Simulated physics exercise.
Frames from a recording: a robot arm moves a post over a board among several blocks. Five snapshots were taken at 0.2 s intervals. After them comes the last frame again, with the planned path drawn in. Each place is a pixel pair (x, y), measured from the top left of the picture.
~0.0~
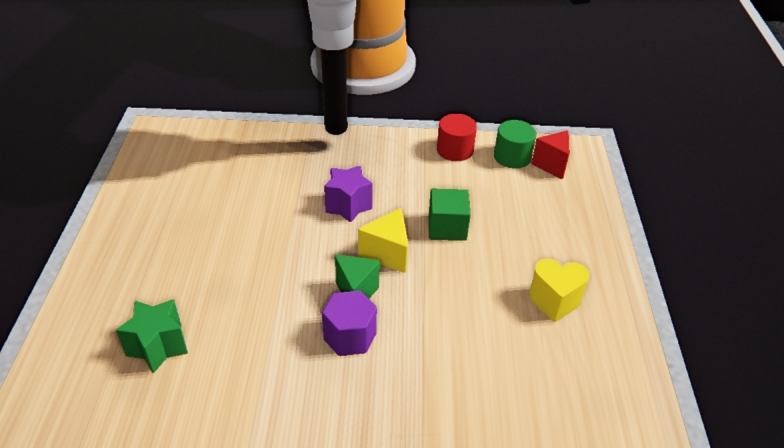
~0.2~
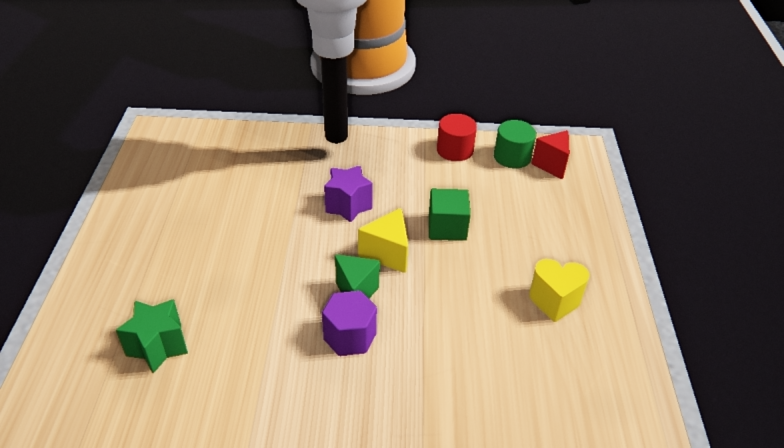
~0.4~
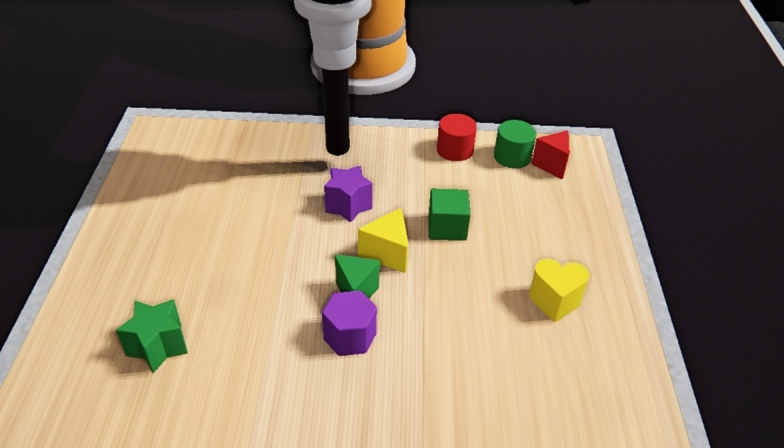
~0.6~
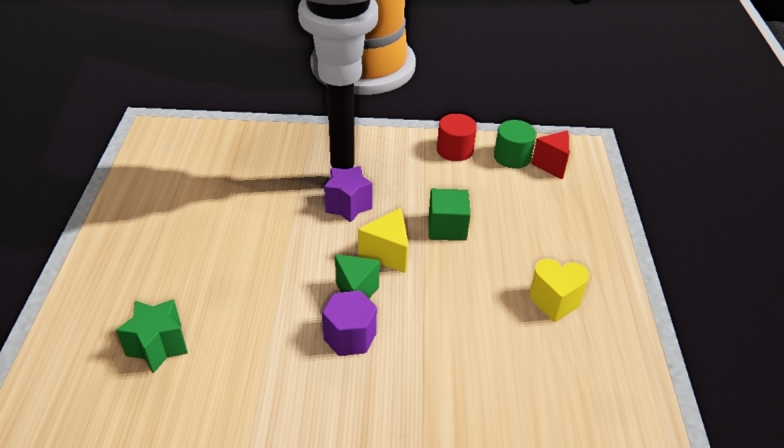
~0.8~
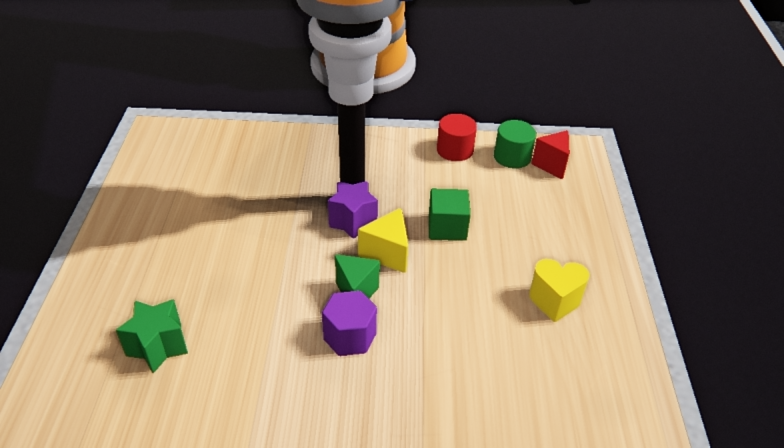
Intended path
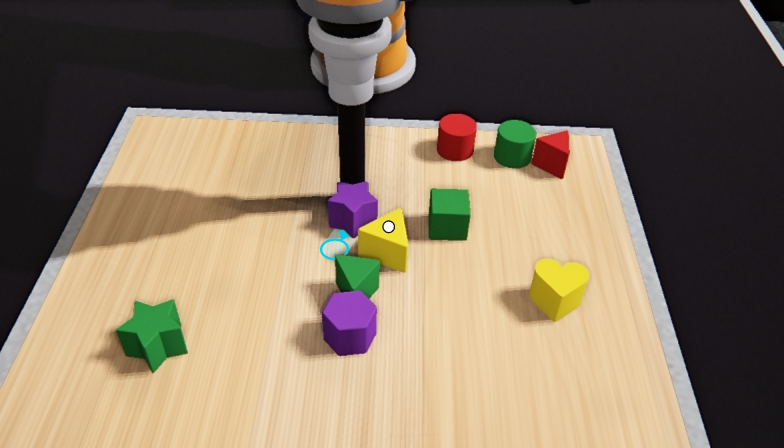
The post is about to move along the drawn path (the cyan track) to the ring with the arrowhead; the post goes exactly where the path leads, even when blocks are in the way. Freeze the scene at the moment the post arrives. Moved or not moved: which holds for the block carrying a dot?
It is shoved along.
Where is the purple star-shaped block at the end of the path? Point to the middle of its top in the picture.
For the centre of its top, I'd go with (351, 241).
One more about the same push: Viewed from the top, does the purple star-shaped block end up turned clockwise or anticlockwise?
Spins counterclockwise.
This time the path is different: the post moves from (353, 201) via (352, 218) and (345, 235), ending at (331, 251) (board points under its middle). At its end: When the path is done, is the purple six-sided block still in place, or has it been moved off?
Still in place.
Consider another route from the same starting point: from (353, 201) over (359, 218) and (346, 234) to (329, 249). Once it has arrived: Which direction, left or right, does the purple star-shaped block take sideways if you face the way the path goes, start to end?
It moves left.
The drawn path runs from (353, 201) via (350, 225), ending at (334, 249); the dot is on the yellow triangular piece.
What follows on the original path. Halfway along, post (349, 210); purple star-shaped block (353, 221); yellow triangular piece (393, 232).
At the end, post (334, 233); purple star-shaped block (351, 241), turned 30° anticlockwise; green triangular piece not moved; yellow triangular piece (396, 238), turned 30° anticlockwise.
